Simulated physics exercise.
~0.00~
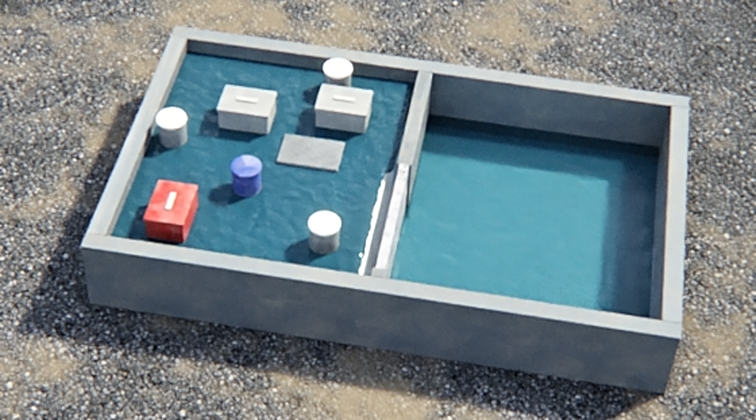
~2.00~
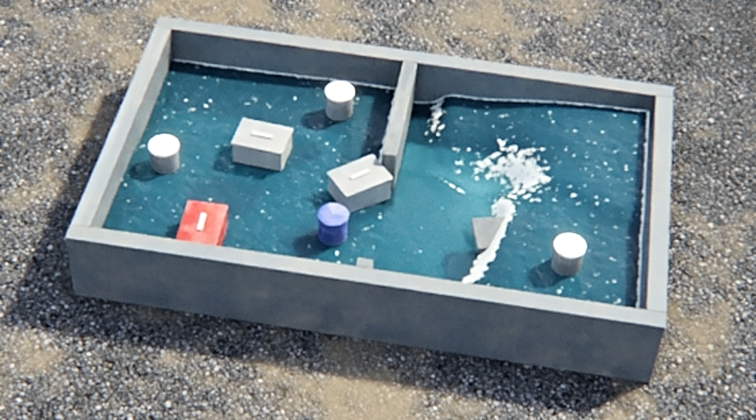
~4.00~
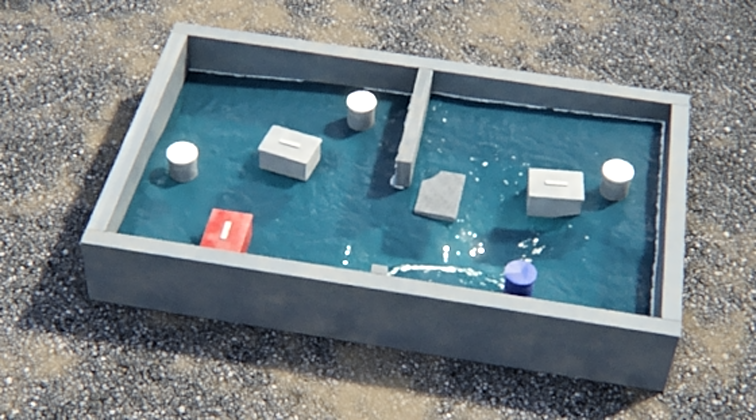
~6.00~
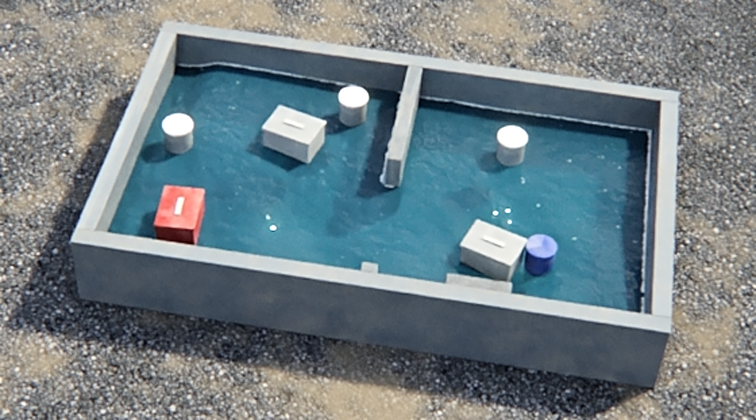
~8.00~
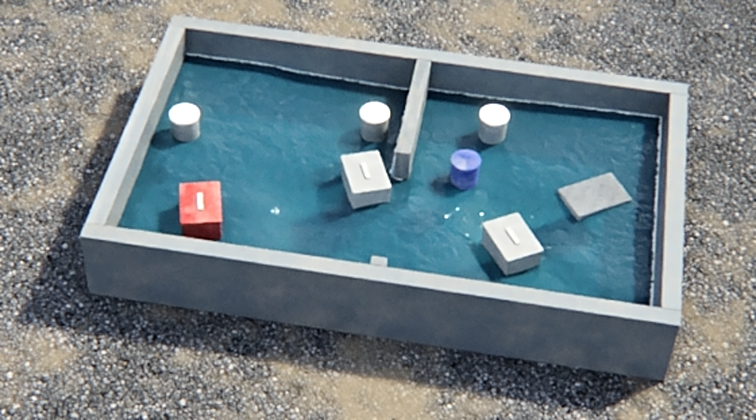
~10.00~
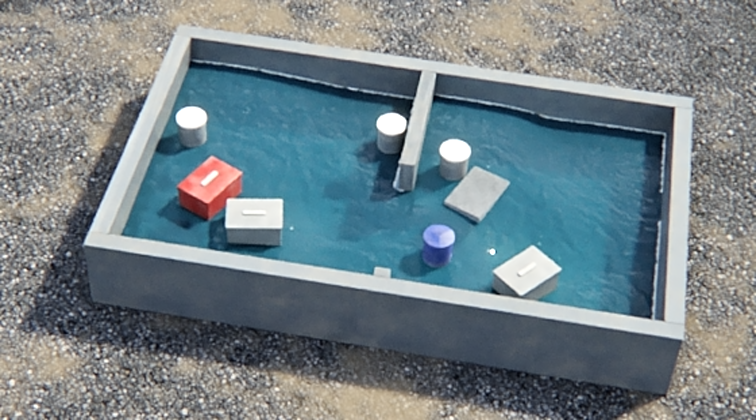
A raised concrete tank on gravel, seen from above at a slant, is split by a divider, with higher water on the left, where a red tote, a blue pail, white tubs, pale boxes and a flat grey slab float. Water bursts through an opening in the divider, churning white foam on the right and drawing things along. A white tub and the slab go through first, then a pale box and the blue pail. The foam fades and the floats drift and turn. At the end, the red tote is still afloat on the left, while the blue pail floats on the right.
